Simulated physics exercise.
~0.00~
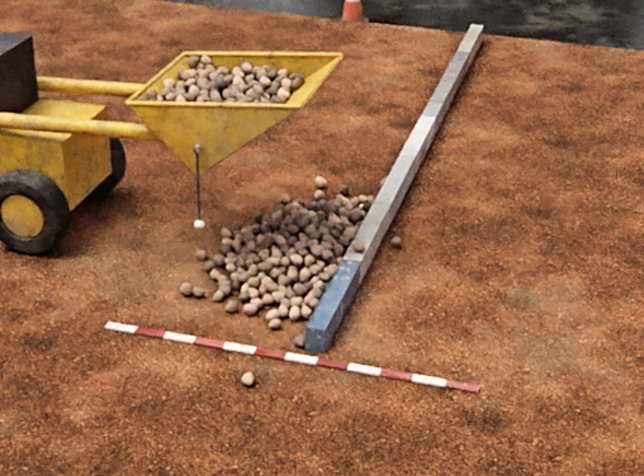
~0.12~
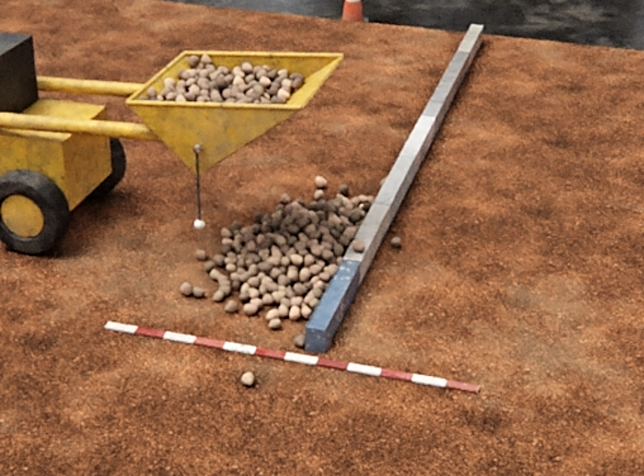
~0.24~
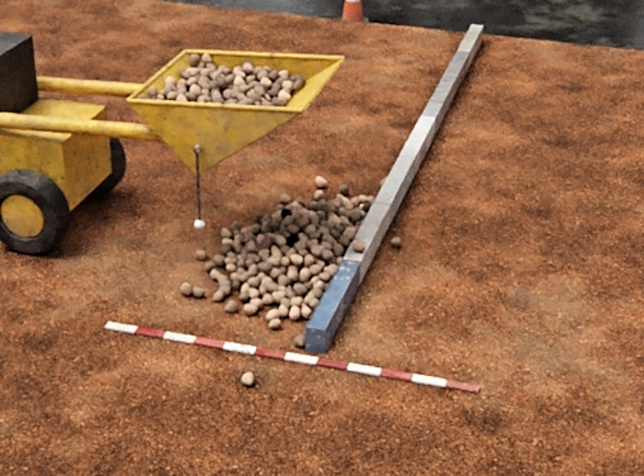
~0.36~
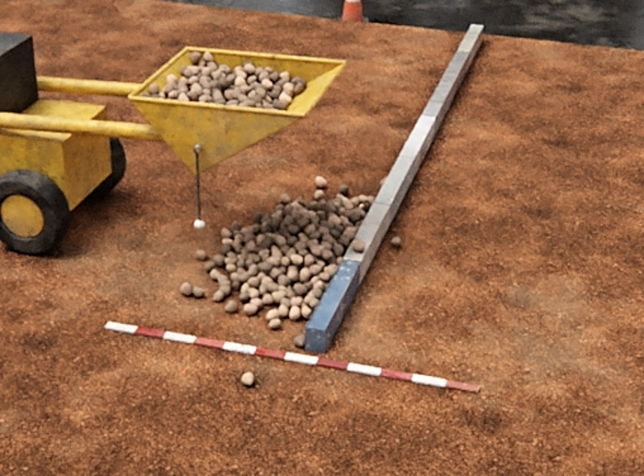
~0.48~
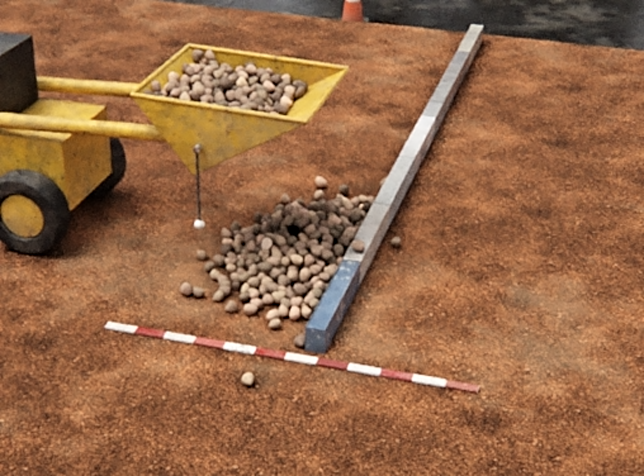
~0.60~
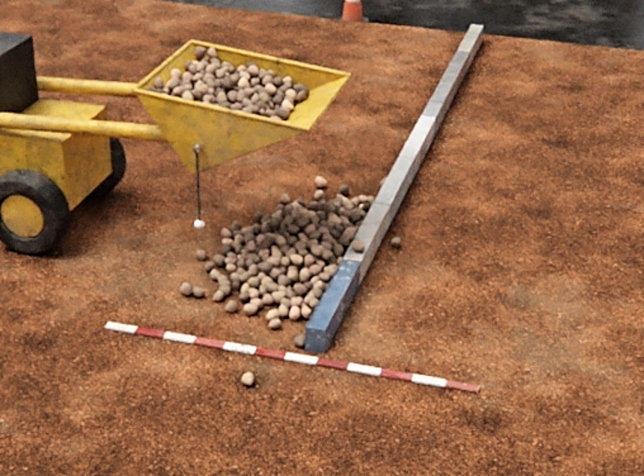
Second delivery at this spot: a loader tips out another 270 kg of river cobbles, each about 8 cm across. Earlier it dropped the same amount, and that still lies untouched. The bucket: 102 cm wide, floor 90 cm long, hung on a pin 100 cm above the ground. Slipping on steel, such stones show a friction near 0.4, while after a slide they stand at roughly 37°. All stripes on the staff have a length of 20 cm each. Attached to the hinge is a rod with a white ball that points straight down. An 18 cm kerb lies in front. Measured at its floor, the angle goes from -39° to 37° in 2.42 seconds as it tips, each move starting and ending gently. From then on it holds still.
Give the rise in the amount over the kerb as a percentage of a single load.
24 %.
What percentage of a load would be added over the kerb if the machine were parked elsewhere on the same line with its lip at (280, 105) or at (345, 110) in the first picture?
I'd expect near 5 per cent first and near 80 per cent next.
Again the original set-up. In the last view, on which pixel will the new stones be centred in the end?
The middle lies near (334, 239) in the last picture.
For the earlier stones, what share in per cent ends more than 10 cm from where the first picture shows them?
0 %.
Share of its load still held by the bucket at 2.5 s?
About 20 percent is still in there.
After 1.8 s the floor is at 25°; in per cent of one load, 99 in the bucket, 101 on this side of the kerb; the foremost stones are at (359, 241).
After 2.5 s the floor is at 37°; in per cent of one load, 22 in the bucket, 170 on this side of the kerb, 8 over the kerb; the foremost stones are at (421, 271).
After 2.9 s the floor is at 37°; in per cent of one load, 4 in the bucket, 178 on this side of the kerb, 18 over the kerb; the foremost stones are at (464, 269).
After 5.4 s the floor is at 37°; in per cent of one load, 0 in the bucket, 176 on this side of the kerb, 24 over the kerb; the foremost stones are at (489, 280). Net gain over the kerb, 24.
